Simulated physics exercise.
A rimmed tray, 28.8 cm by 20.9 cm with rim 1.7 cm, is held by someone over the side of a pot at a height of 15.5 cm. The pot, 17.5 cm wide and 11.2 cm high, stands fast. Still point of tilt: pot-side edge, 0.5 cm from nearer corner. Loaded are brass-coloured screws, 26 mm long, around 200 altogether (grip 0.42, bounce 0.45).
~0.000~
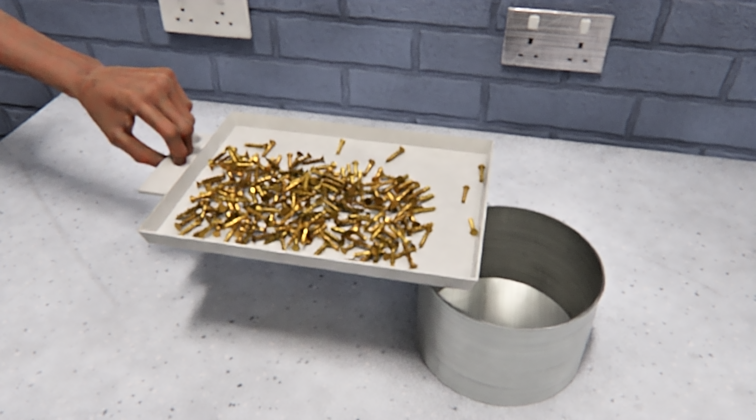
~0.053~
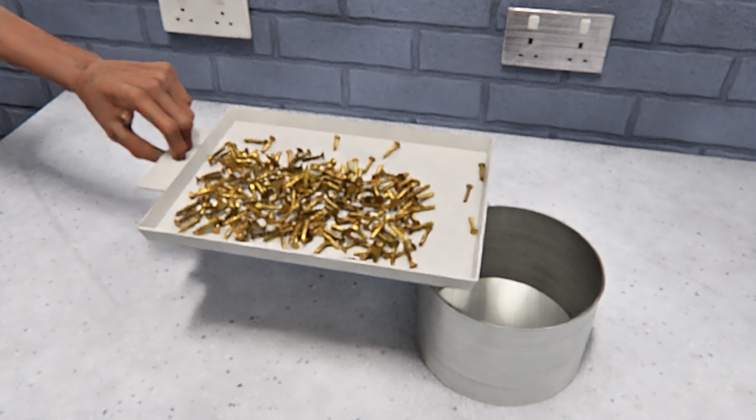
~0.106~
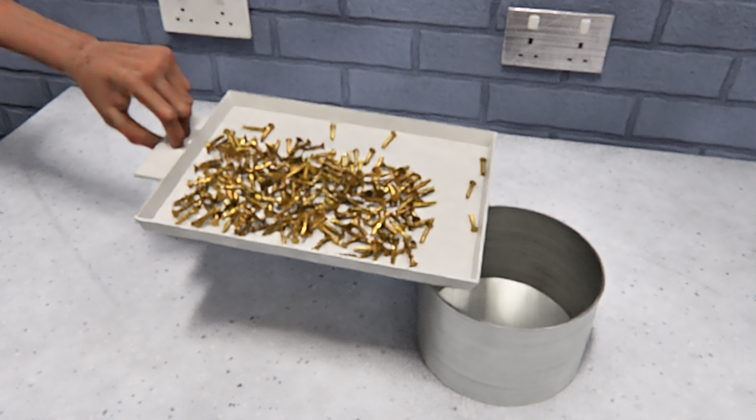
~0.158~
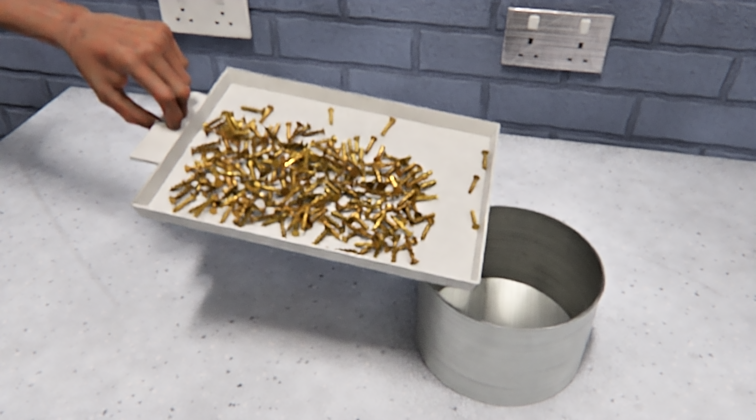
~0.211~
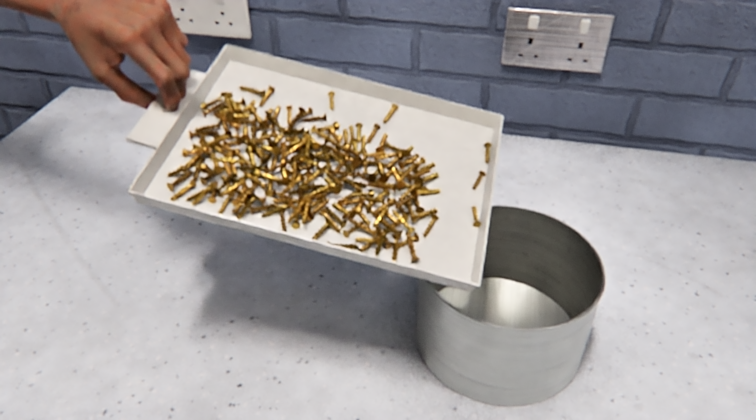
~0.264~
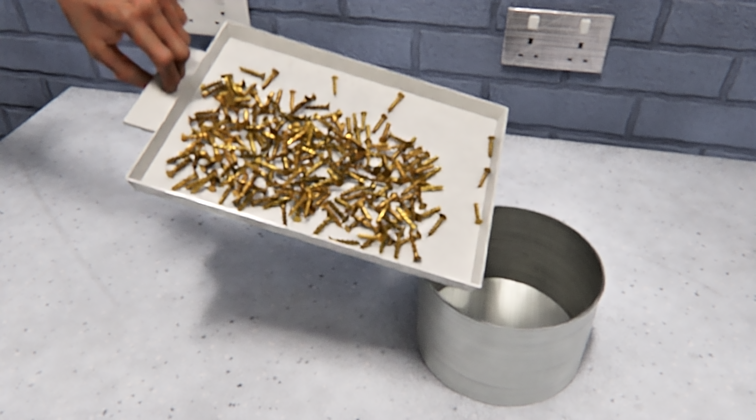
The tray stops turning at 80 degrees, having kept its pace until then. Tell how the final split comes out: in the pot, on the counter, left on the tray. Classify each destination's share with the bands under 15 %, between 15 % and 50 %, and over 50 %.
Pot: Under 15 %; counter: Over 50 %; tray: Under 15 %.
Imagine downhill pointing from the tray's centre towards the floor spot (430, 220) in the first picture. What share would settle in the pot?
The share comes to about 60 in a hundred.
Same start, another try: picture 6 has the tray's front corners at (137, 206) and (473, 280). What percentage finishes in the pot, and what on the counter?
Final per cent - pot 0, counter 100.
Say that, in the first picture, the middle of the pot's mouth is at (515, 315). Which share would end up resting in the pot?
The share would be some 90 per cent.
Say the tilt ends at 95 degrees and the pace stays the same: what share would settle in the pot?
I'd expect some 5 per cent in the pot.
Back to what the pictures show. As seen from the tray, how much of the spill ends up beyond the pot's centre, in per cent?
70 %.
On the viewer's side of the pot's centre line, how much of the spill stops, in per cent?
Roughly 100 per cent.
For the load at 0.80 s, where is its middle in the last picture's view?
Expected load position: Near (472, 272).
Then, at 0.59 s, tilt 49 degrees; the tray holds 100 %, the pot 0 %.
After 0.80 s, tilt 69 degrees; the tray holds 75 %, the pot 0 %.
Then, at 1.13 s, tilt 80 degrees; the tray holds 5 %, the pot 5 %.
By 2.1 s all is still; pot 5 %, counter 95 %, tray 0 %.
